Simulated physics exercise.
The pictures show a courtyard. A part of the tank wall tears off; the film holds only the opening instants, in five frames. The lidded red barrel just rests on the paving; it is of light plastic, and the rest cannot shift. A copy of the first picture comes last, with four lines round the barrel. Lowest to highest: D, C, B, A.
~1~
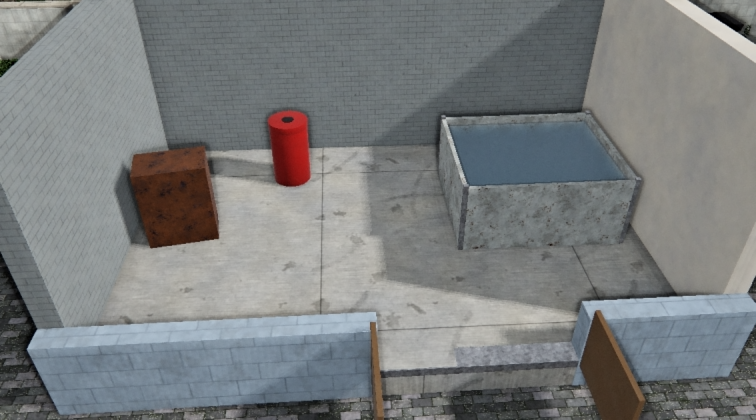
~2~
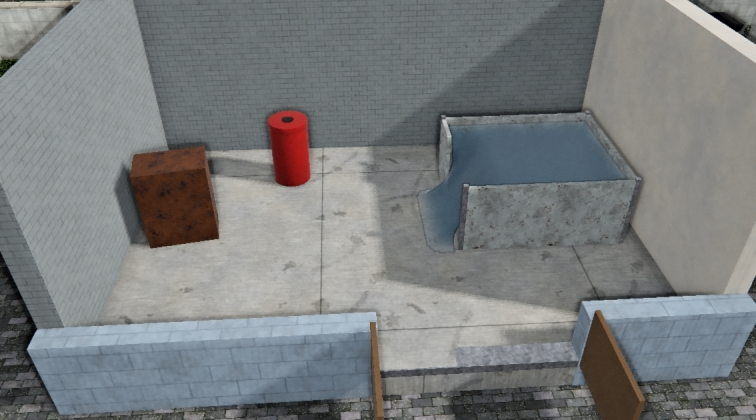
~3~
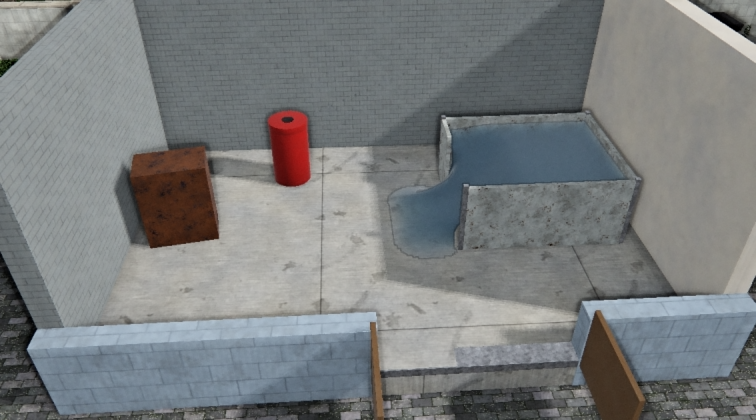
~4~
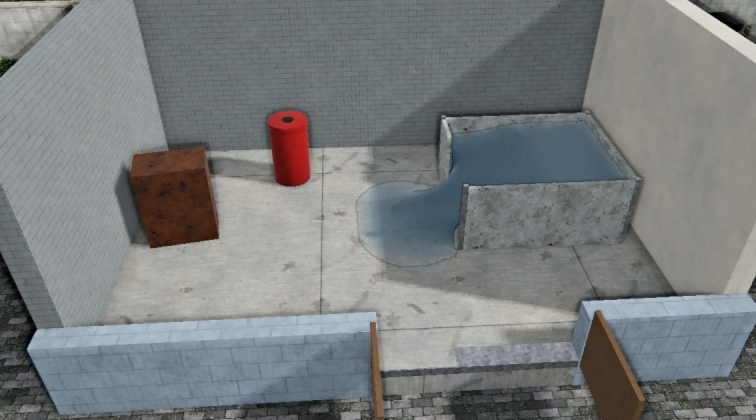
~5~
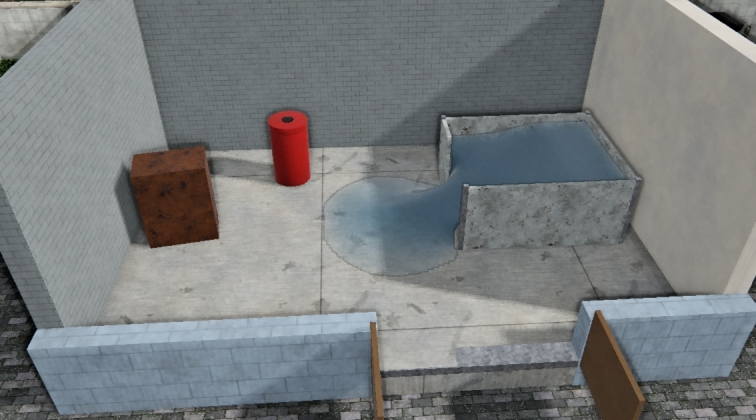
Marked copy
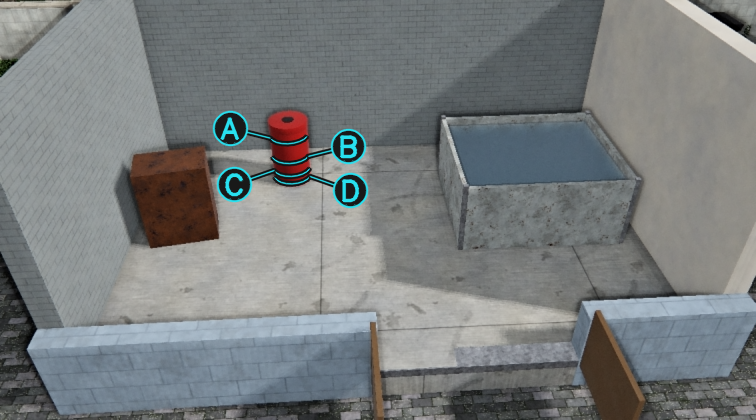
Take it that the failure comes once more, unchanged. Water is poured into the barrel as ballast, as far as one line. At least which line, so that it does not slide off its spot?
I would pick line B.
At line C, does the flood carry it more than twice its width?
No, it does not.
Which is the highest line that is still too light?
The answer is C.
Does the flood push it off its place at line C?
Yes, that goes wrong.
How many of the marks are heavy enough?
Two.
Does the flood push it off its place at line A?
No, that is safe.
On the marked copy, A at (287, 143); B at (289, 163); C at (291, 176); D at (292, 183); from the bottom up D, C, B, A.
With A, it does not move.
With B, it does not move.
With C, it is pushed about its own width away.
With D, it is pushed about 3 times its own width away.
